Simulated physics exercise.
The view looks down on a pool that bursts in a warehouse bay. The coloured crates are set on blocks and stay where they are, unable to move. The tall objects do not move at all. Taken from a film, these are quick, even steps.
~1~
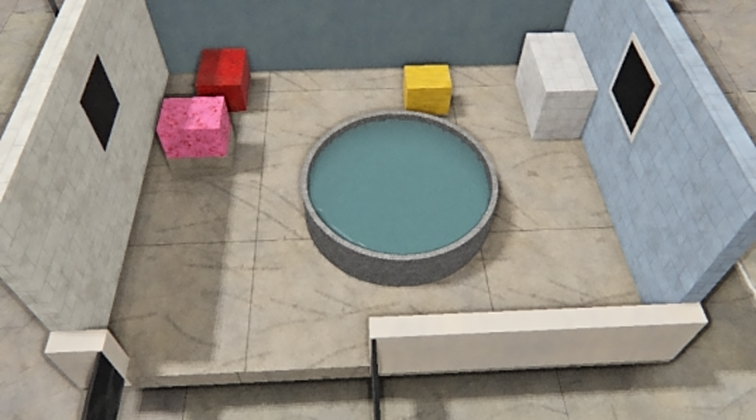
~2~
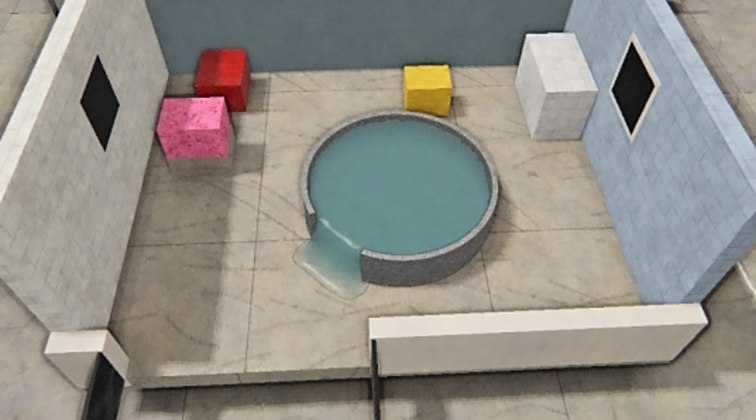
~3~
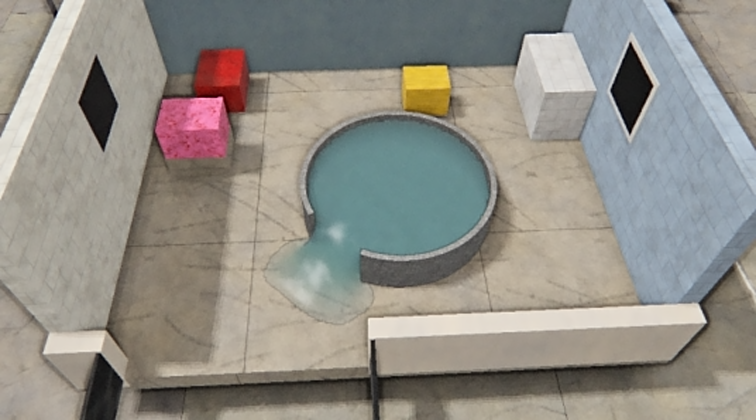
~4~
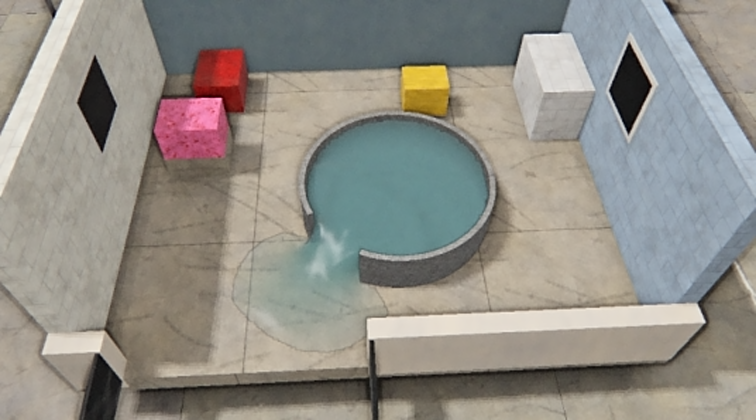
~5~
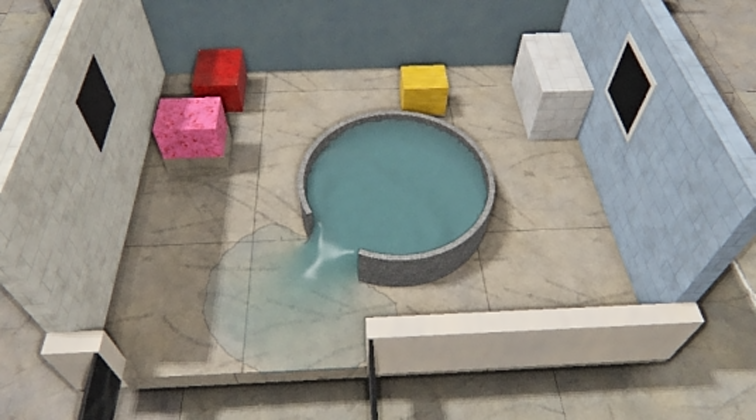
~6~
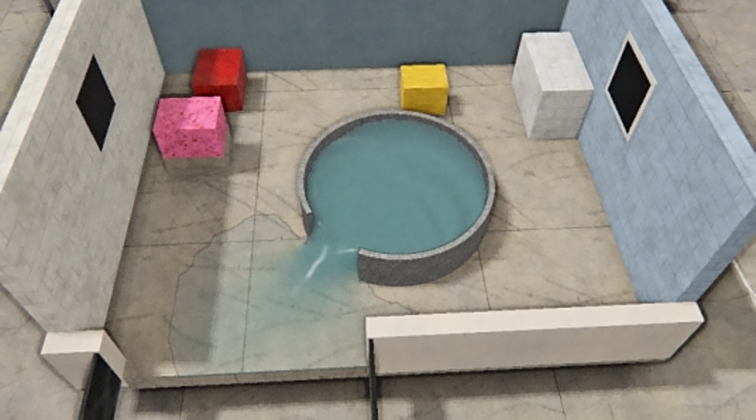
Round stone tank of still water breaking open at its lower left side, water pouring out and spreading across the floor.
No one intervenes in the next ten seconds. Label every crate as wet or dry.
Pink crate: Dry; yellow crate: Dry; red crate: Wet.
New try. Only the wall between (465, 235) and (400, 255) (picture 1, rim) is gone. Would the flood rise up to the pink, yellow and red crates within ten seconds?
Crate by crate: Pink - left alone; yellow - hit; red - hit.
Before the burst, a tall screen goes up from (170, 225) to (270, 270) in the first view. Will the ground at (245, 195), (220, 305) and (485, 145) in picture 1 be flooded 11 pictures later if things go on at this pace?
Taking the three spots in order: Soaked, soaked, spared.
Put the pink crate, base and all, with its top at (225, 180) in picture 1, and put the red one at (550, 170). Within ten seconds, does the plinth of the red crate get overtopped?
I'd say the red crate stays clear.
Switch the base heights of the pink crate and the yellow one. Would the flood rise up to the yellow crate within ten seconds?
The yellow crate holds out.
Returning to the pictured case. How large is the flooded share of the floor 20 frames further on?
25 %, roughly.
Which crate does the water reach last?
The yellow crate, as I see it.
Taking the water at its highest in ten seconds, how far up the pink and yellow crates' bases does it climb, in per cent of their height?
Near 20 and 20 in a hundred.
A moment on, water covers 20 % of the floor; the pink crate not reached, the yellow crate not reached, the red crate not reached.
Next, water covers 20 % of the floor; the pink crate not reached, the yellow crate not reached, the red crate not reached.
Then, water covers 25 % of the floor; the pink crate water round its plinth, the yellow crate not reached, the red crate not reached.
Later, water covers 35 % of the floor; the pink crate water round its plinth, the yellow crate not reached, the red crate water round its plinth.
In the end, water covers 50 % of the floor; the pink crate stayed above the water, the yellow crate stayed above the water, the red crate was topped.
